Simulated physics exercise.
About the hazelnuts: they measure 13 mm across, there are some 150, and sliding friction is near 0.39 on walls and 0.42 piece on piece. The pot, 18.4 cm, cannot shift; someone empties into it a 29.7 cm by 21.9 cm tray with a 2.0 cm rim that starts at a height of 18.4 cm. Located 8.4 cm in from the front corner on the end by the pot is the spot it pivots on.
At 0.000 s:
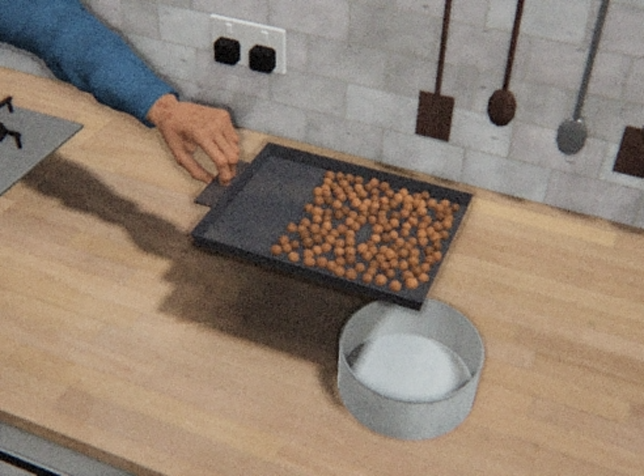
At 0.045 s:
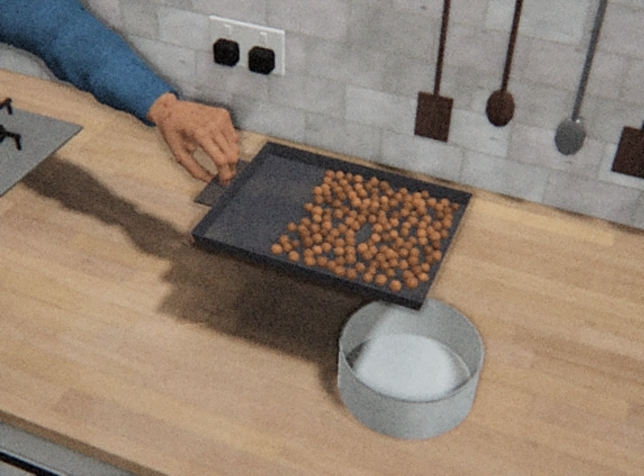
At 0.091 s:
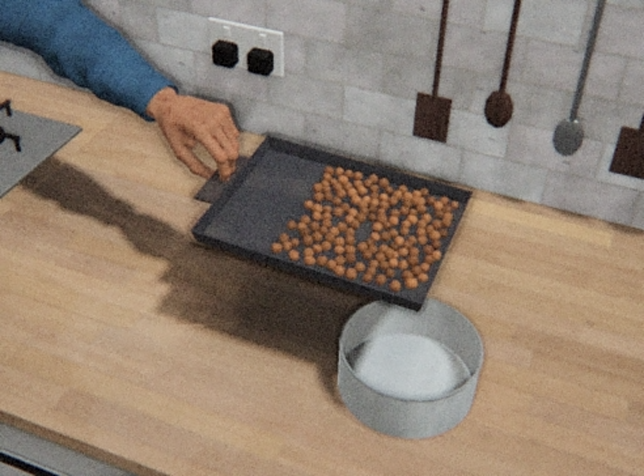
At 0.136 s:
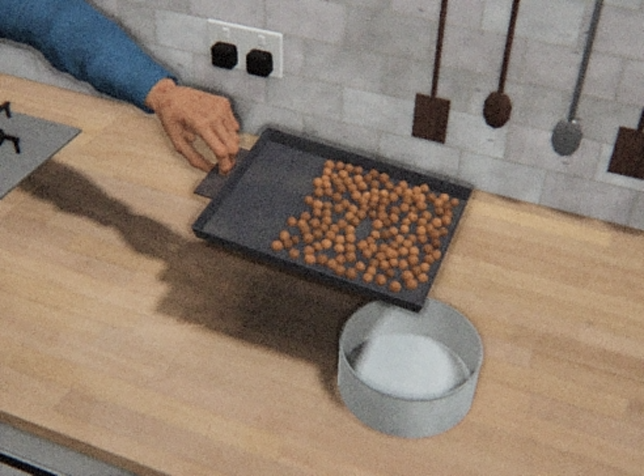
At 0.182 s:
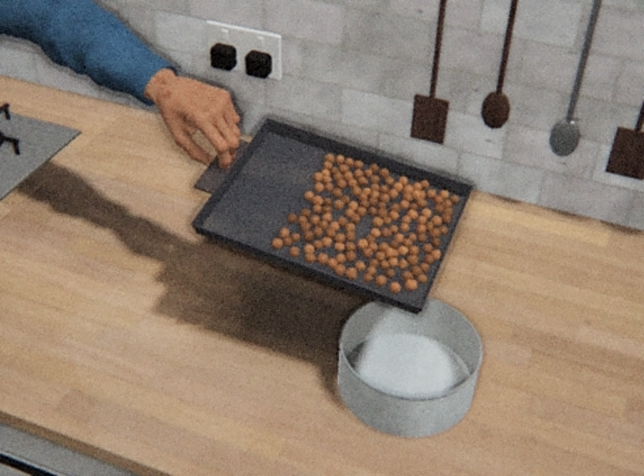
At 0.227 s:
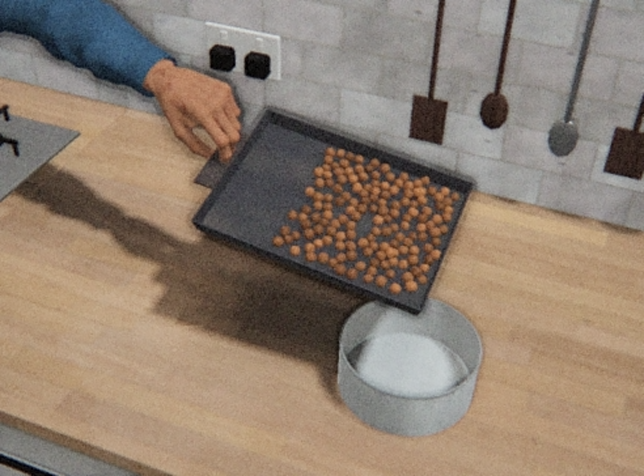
We see a hand in a blue sleeve holding a dark tray of small round brown pieces above a pale pot on a wooden counter, slowly tilting the tray slightly toward the pot while the pieces stay nearly still.
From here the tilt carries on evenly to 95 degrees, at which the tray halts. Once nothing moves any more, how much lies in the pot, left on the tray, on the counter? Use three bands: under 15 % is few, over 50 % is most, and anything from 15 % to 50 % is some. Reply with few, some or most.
Pot: Most, left on the tray: Few, counter: Few.
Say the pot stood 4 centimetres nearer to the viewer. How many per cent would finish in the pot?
100 per cent.
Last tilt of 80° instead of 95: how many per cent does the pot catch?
That comes out at some 90 per cent.
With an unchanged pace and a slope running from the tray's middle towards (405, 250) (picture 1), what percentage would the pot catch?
Near 40 percent, give or take.
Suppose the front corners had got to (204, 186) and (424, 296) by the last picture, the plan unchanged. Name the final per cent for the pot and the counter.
That works out as pot 25 and counter 75.
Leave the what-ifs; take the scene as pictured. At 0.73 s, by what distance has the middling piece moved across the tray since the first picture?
Roughly 4 cm.
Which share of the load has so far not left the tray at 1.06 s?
I'd say close to 100 per cent.
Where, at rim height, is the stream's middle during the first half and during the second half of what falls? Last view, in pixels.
I'd mark about (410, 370) for the first half and about (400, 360) for the second.
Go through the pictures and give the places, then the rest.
The first frame shows tray tilt 0 degrees, front corners at (195, 232) and (420, 299); middle of the pieces at (378, 229); pot at (411, 345).
The second frame shows tray tilt 1 degrees, front corners at (196, 231) and (420, 299); middle of the pieces at (377, 229).
The third frame shows tray tilt 3 degrees, front corners at (196, 229) and (420, 300); middle of the pieces at (377, 227).
The fourth frame shows tray tilt 6 degrees, front corners at (196, 226) and (420, 302), lowest corner right front; middle of the pieces at (377, 225).
The fifth frame shows tray tilt 10 degrees, front corners at (196, 222) and (420, 304), lowest corner right front; middle of the pieces at (378, 222).
The sixth frame shows tray tilt 13 degrees, front corners at (196, 219) and (420, 306), lowest corner right front; middle of the pieces at (378, 220); pot at (410, 343). The tray's pace is about 80 degrees a second.
Then, at 0.73 s, tilt 52 degrees; the tray holds 100 %, the pot 0 %.
After 1.06 s, tilt 78 degrees; the tray holds 100 %, the pot 0 %.
After 1.48 s, tilt 95 degrees; the tray holds 10 %, the pot 80 %.
In the end, at 2.6 s, pot 95 %, tray 0 %, counter 5 %.
